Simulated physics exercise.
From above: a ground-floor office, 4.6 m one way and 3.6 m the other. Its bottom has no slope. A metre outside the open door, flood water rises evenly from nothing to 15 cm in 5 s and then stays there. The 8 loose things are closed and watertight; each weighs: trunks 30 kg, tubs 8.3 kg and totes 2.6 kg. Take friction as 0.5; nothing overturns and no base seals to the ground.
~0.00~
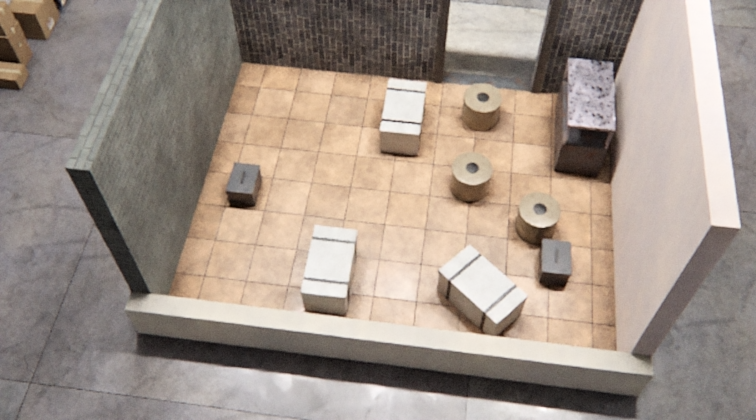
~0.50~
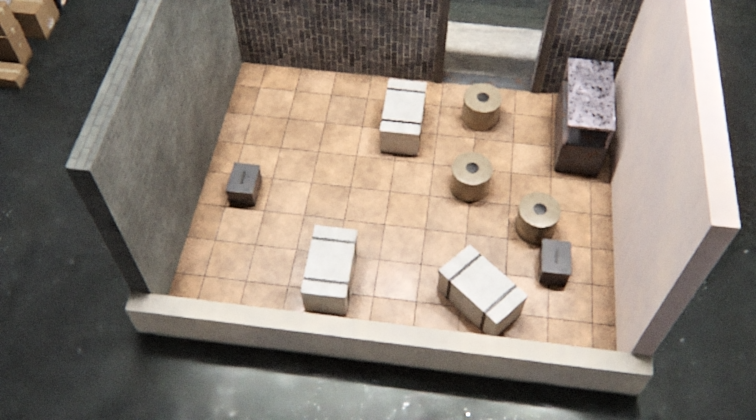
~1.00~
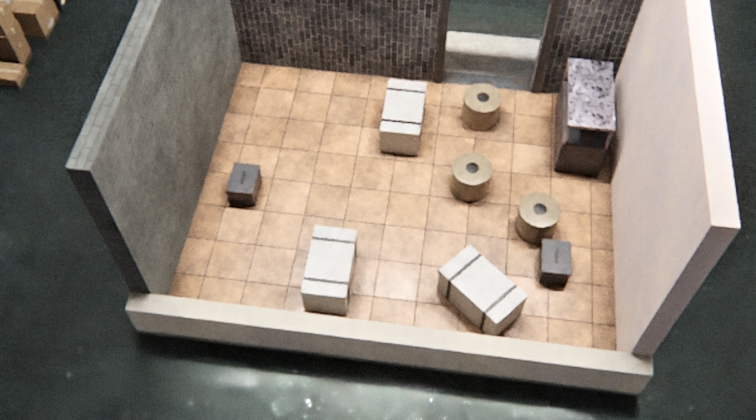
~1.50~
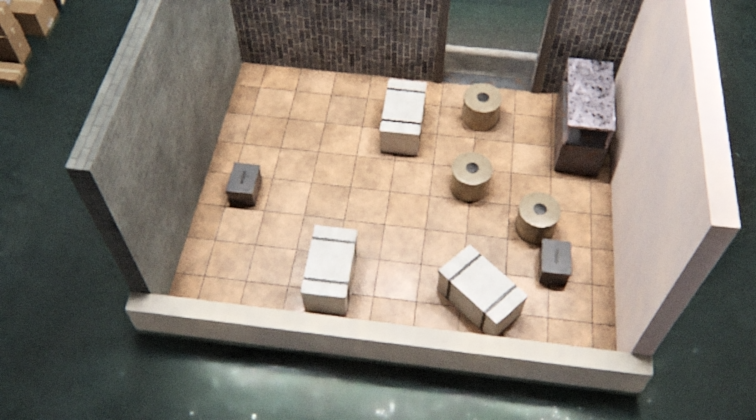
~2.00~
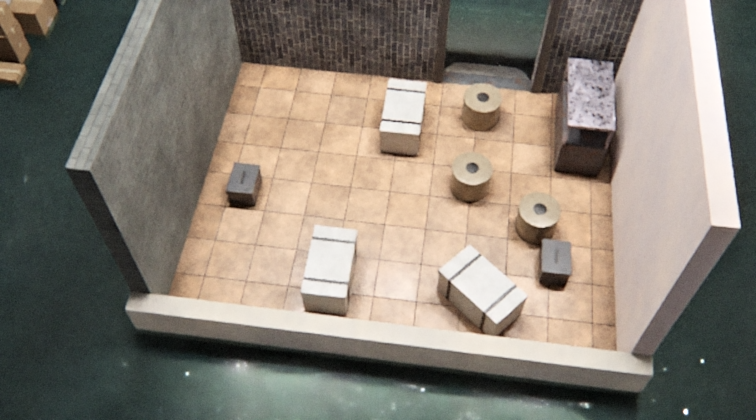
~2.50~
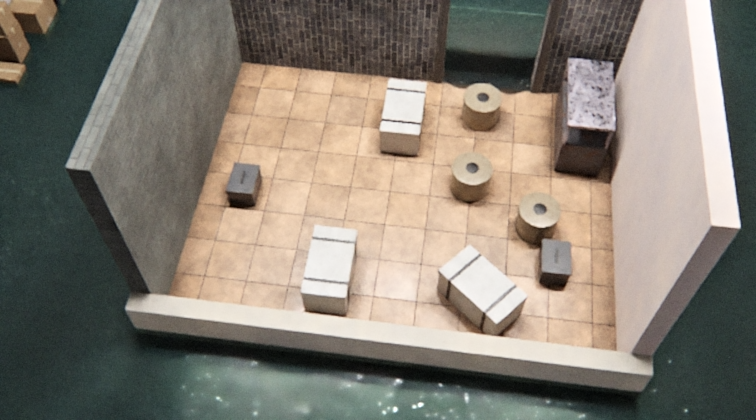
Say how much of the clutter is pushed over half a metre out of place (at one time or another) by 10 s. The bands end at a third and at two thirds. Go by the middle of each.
It is between one and two thirds.
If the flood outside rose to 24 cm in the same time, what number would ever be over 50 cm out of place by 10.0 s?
In that case 6 of them.
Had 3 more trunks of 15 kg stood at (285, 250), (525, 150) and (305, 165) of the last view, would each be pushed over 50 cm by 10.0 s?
In turn: Under, over, under.
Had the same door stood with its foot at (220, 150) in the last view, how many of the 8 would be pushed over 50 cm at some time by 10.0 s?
In that case 2 of them.
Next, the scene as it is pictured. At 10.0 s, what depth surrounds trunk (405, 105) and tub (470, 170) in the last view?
Roughly 3 and 8 cm.
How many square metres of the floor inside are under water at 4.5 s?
Roughly 2.5 m2.
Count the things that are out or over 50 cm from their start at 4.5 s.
I count 0.
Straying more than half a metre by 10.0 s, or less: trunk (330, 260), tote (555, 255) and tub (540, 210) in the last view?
In that order: Less, over, over.
After 3.5 s 0 of 8 are over 50 cm from their spots; 0 afloat.
After 4.5 s 0 of 8 are over 50 cm from their spots; 0 afloat.
After 7.0 s 1 of 8 are over 50 cm from their spots; 1 afloat.
After 10.0 s 4 of 8 are over 50 cm from their spots, and 4 have been at some point; 5 afloat.
